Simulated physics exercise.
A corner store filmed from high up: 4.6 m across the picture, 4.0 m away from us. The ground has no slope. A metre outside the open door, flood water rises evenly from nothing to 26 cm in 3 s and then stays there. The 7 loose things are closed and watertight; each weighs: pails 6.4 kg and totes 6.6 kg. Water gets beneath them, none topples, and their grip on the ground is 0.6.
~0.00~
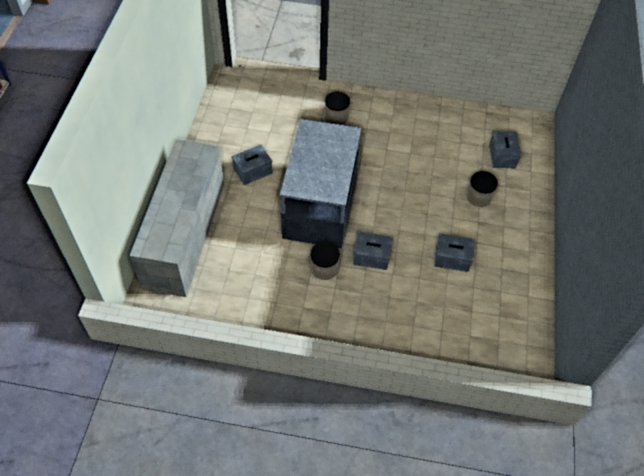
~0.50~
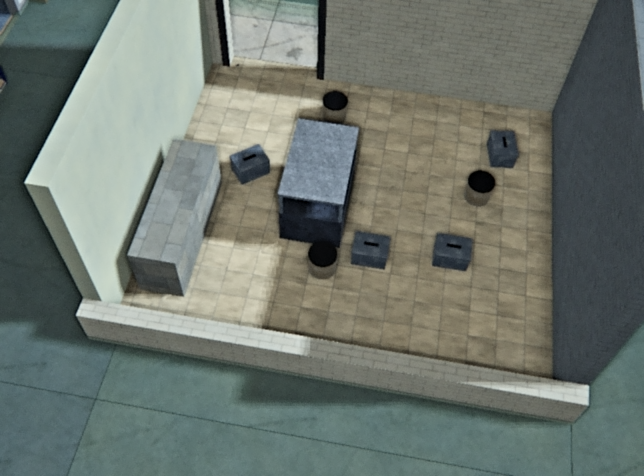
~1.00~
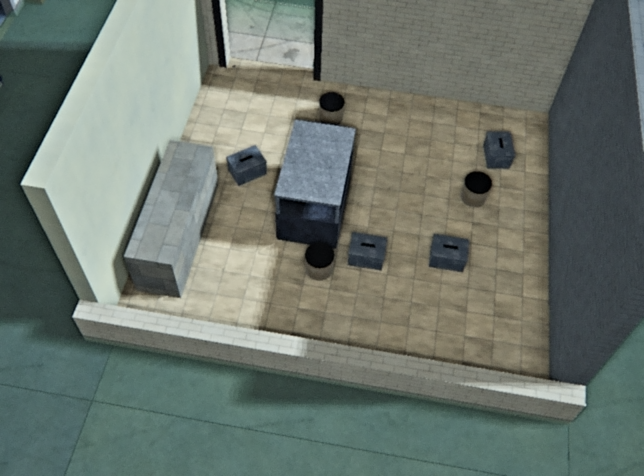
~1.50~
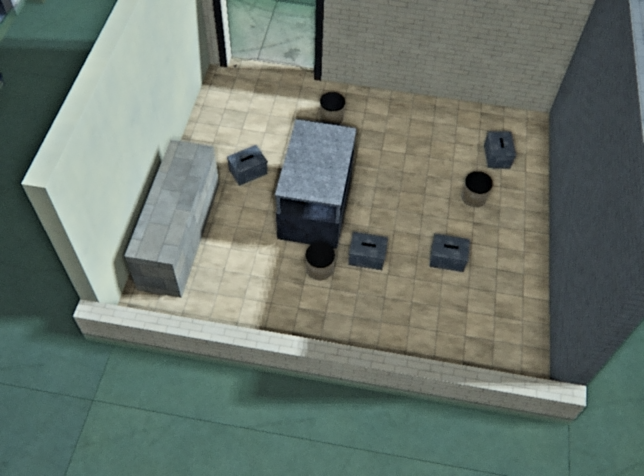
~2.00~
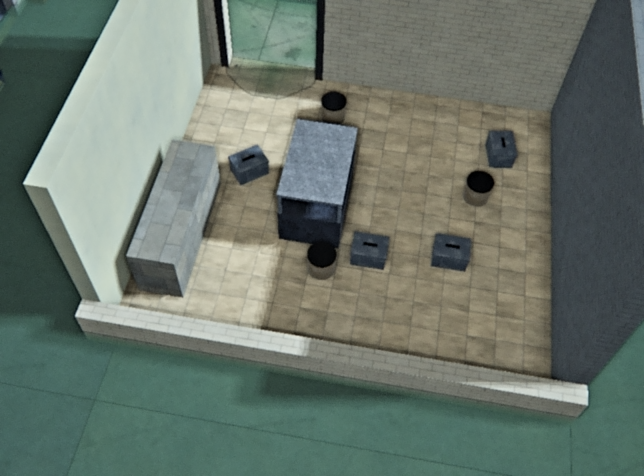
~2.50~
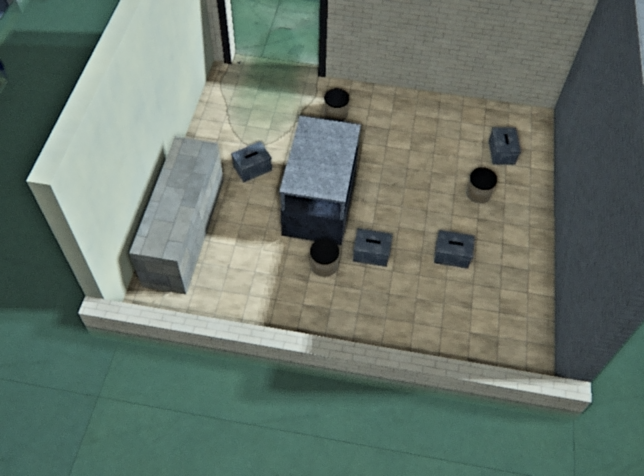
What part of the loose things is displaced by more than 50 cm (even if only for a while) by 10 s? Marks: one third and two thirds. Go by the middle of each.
It is less than a third.
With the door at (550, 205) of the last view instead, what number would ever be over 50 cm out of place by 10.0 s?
Then 5.
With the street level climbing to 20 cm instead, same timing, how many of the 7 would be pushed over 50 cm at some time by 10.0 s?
In that case 1 of them.
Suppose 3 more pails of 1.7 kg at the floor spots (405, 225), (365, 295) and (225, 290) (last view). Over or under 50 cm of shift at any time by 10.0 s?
In that order: Under, over, past it.
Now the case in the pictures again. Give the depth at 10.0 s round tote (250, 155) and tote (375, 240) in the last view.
About 13 and 3 cm.
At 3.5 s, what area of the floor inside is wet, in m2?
Some 4.0 m2.
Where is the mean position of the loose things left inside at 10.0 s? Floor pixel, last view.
Around (430, 212).
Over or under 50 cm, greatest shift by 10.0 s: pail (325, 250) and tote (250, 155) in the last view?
In turn: Less, over.
After 3.5 s 0 of 7 are over 50 cm from their spots; 0 afloat.
After 4.5 s 1 of 7 are over 50 cm from their spots; 0 afloat.
After 7.0 s 1 of 7 are over 50 cm from their spots; 0 afloat.
After 10.0 s 1 of 7 are over 50 cm from their spots, and 1 have been at some point; 4 afloat.
